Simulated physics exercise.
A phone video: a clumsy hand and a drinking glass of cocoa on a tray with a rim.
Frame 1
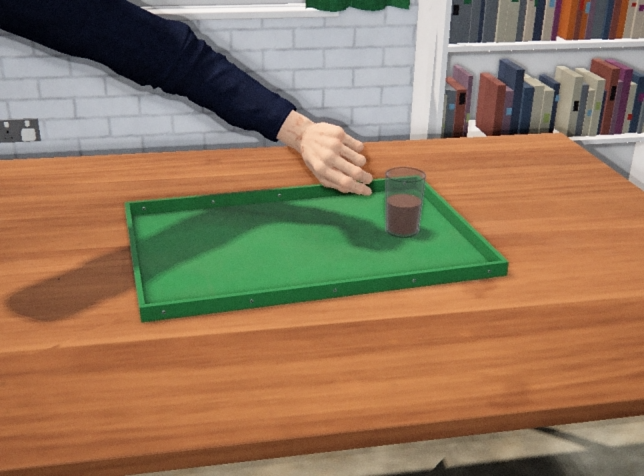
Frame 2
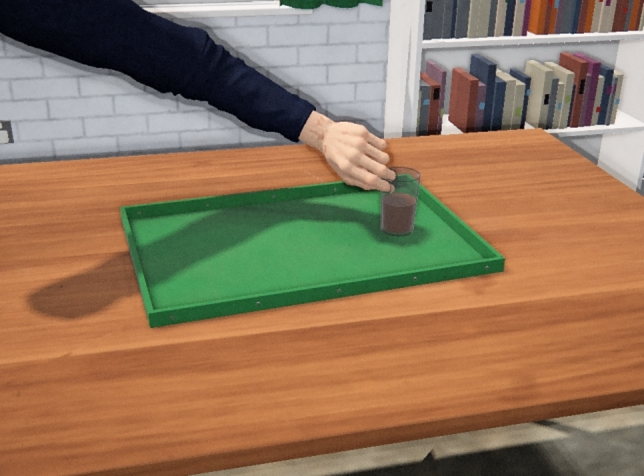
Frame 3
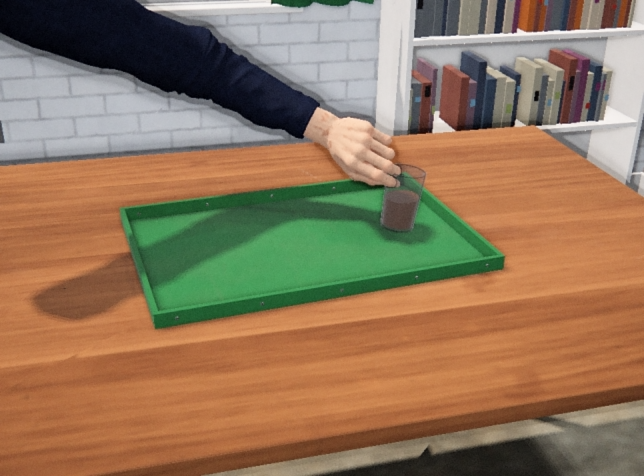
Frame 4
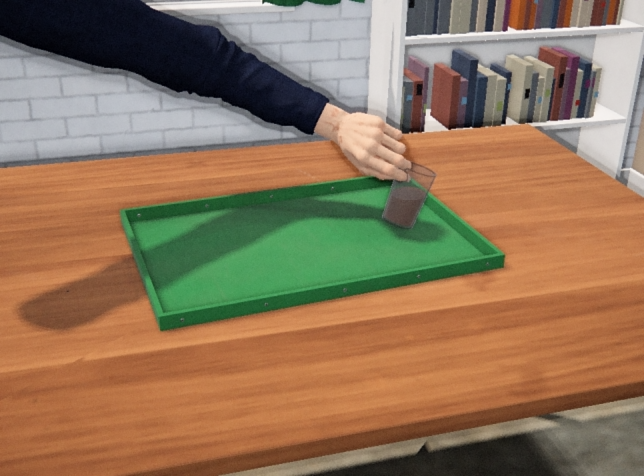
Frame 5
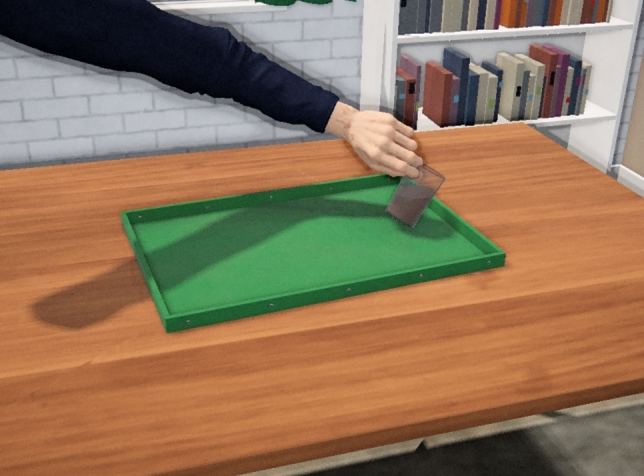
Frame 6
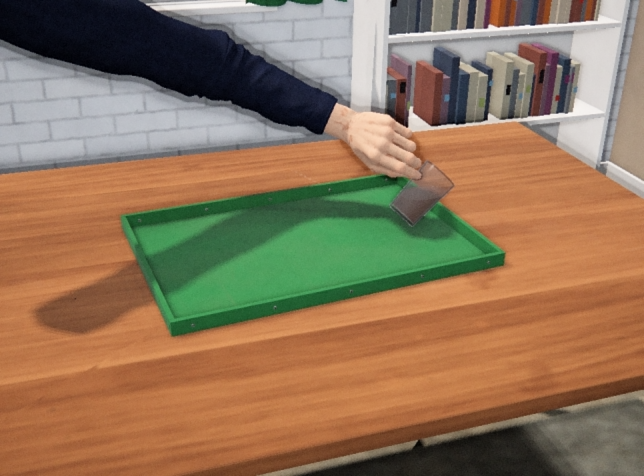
At first, a glass about half full of brown liquid stands upright on a green rimmed tray on a wooden table, with a hand in a dark sleeve beside it. The hand moves to the glass and nudges it, and the glass leans to the right, tilting further and further.
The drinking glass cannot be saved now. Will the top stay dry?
No, it gets wet as well.
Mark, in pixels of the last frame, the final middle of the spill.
(561, 196).
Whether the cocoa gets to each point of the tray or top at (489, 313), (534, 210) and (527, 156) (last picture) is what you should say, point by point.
Point 1 avoided; point 2 met by the spill; point 3 avoided.
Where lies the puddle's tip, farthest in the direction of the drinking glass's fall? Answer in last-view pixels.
It reaches roughly (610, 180) in the last picture.
Next, the drinking glass lies across the rim; the puddle covers about as much as a plate; the table is getting wet.
After that, the puddle covers about as much as a tray; the table is getting wet.
Finally, the puddle covers about as much as a tray; the table is getting wet.
